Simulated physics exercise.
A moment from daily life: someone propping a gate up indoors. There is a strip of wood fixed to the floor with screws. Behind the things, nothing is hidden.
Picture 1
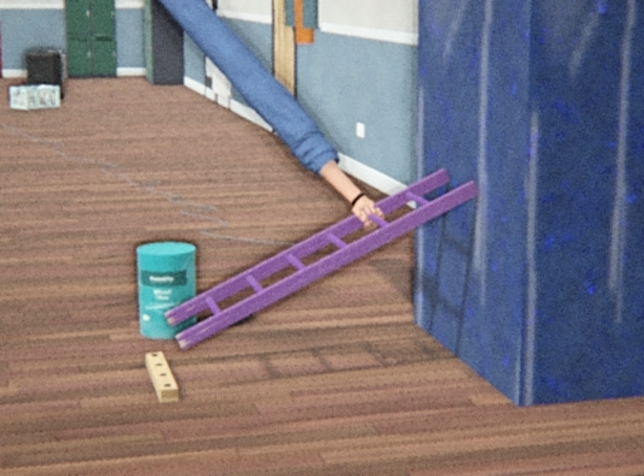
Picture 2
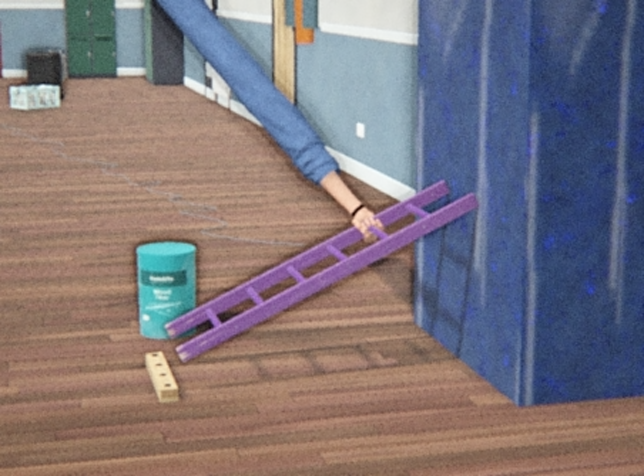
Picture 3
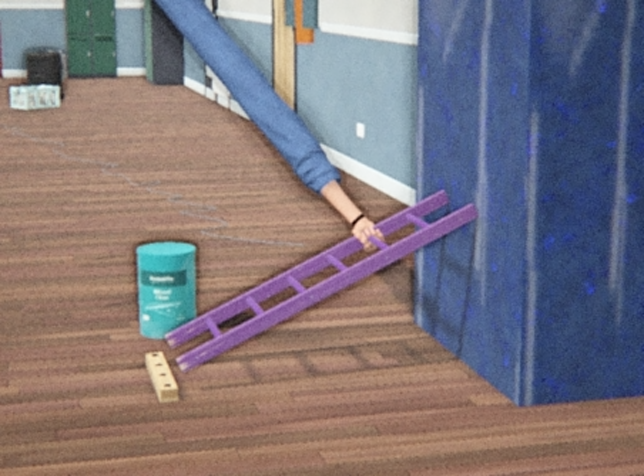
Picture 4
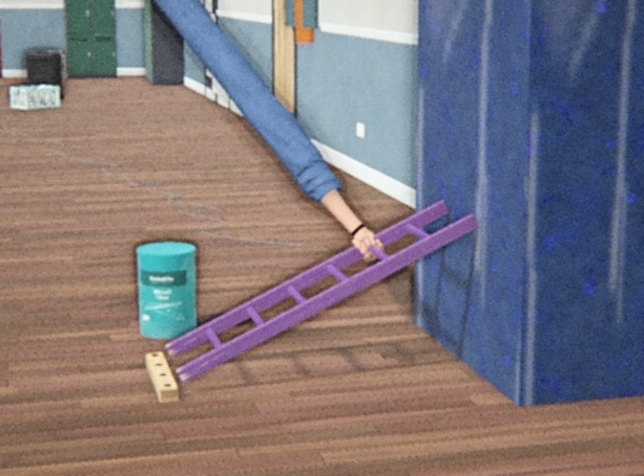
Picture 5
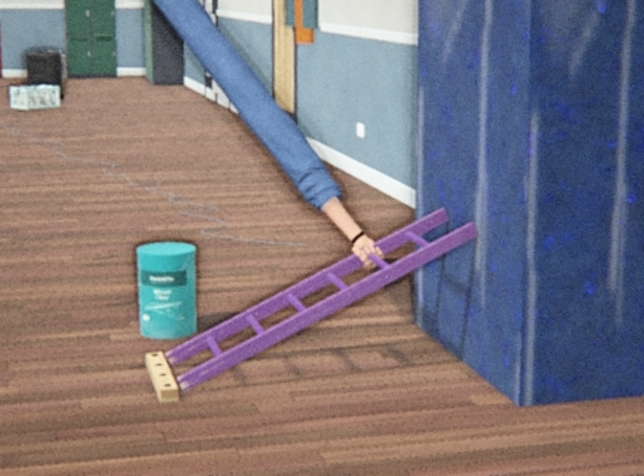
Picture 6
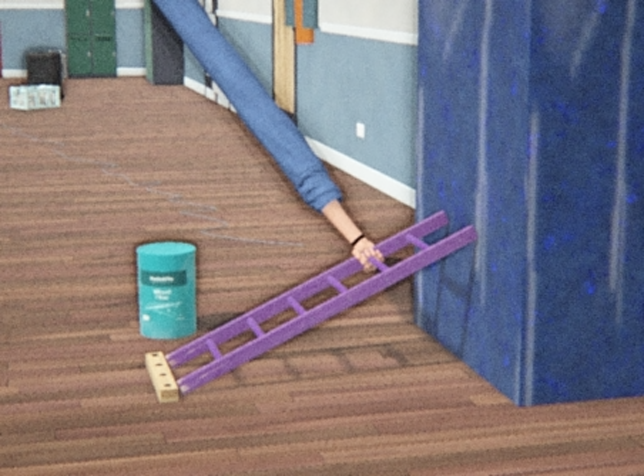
At the start, a blue-sleeved arm holds a slanted purple barred panel between a turquoise pail and a large blue block. The hand lowers it slightly, keeping its slant, until its lower left end sits against a pale wooden batten, the hand still gripping it.
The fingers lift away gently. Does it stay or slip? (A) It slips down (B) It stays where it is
It stays where it is.
Then, 0.12 s later than the last frame, purple gate moving near (319, 300).
When it is over, the purple gate stays up, near (319, 300); the rest as before.
